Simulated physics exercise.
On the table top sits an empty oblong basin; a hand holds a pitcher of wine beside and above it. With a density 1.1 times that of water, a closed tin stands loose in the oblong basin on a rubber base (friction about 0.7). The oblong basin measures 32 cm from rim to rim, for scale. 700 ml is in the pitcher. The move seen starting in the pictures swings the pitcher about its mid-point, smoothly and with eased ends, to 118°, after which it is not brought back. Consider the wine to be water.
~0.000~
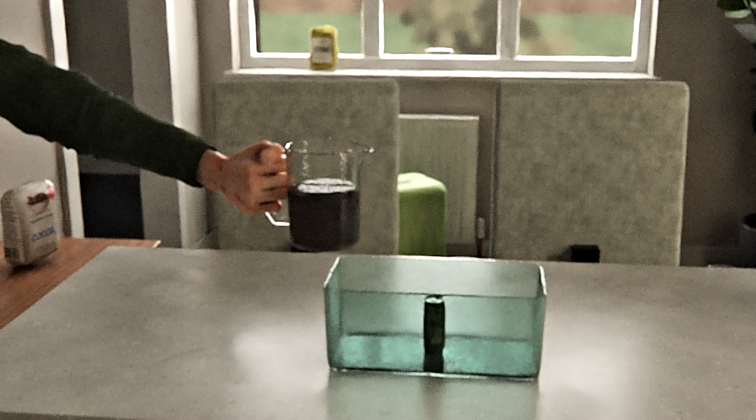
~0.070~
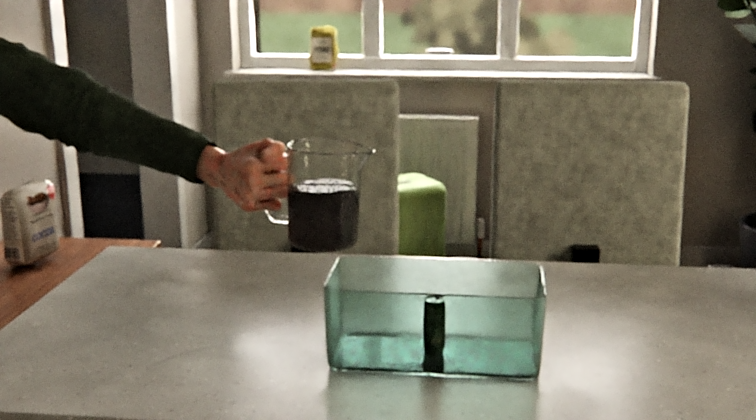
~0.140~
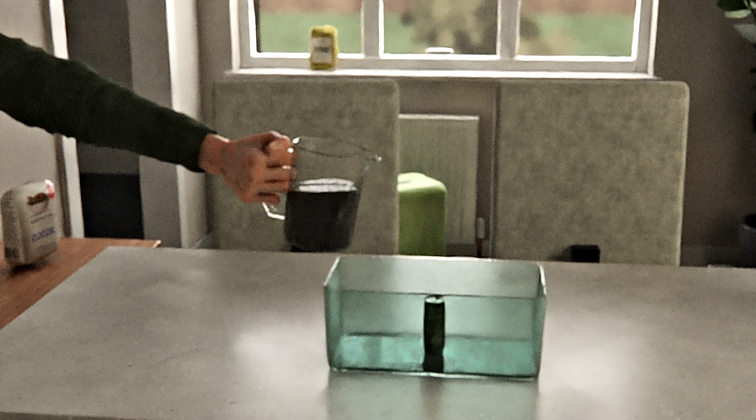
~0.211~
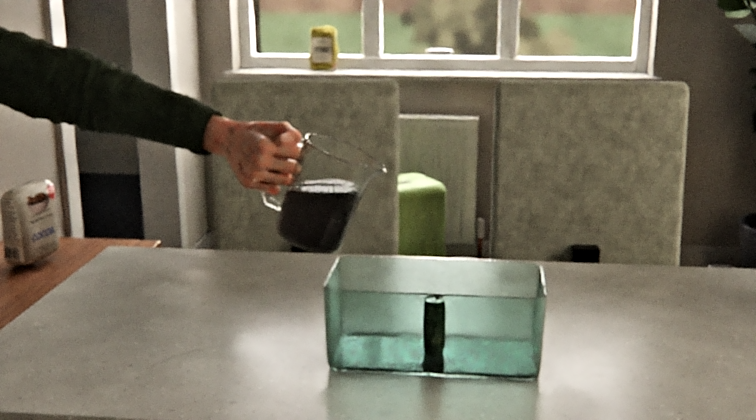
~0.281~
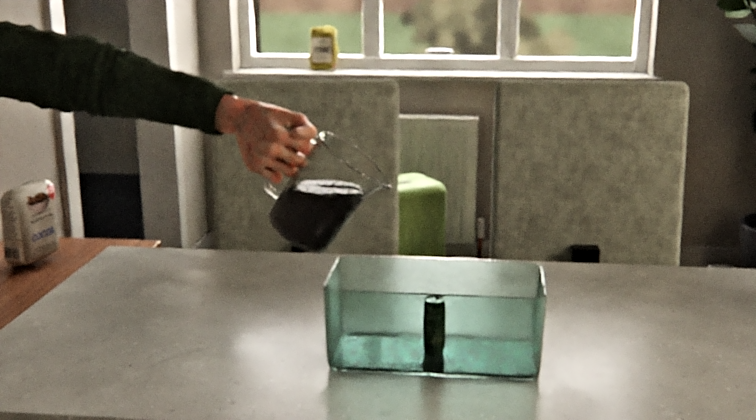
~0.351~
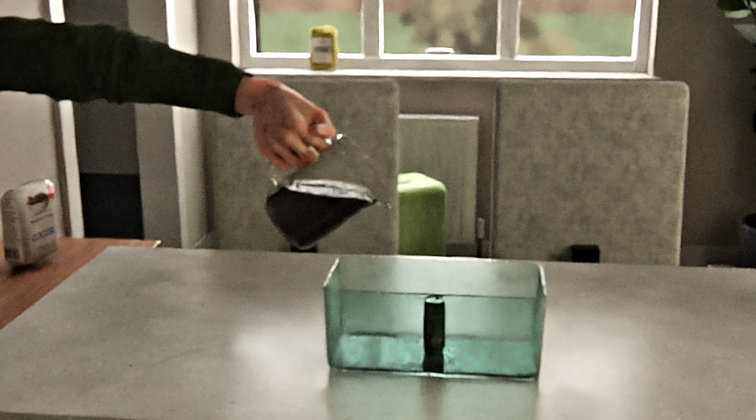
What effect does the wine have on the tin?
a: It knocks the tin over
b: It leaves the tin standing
(b) It leaves the tin standing.
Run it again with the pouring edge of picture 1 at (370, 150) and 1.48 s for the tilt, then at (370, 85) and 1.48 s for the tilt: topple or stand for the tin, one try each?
Trial 1 - tin tips; trial 2 - tin tips.
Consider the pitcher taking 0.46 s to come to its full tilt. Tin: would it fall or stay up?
In that case the tin stays vertical.
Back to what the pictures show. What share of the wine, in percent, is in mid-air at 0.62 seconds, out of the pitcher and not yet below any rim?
20 %.
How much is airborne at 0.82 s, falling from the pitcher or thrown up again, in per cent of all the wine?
Close to 8 per cent.
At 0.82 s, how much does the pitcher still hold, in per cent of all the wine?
About 10 percent.
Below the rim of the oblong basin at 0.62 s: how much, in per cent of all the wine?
Roughly 20 percent of it.
By 0.62 s the tilt is 109° and 58 per cent is still to pour; the tin stands where it began.
By 0.82 s the tilt is 118° and 10 per cent is still to pour; the tin stands 2 cm from where it began.
By 1.03 s the tilt is 118° and 0 per cent is still to pour; the tin stands 2 cm from where it began.
By 1.26 s the tilt is 118° and 0 per cent is still to pour; the tin stands 2 cm from where it began.
At rest the tin stands 2 cm from where it began.
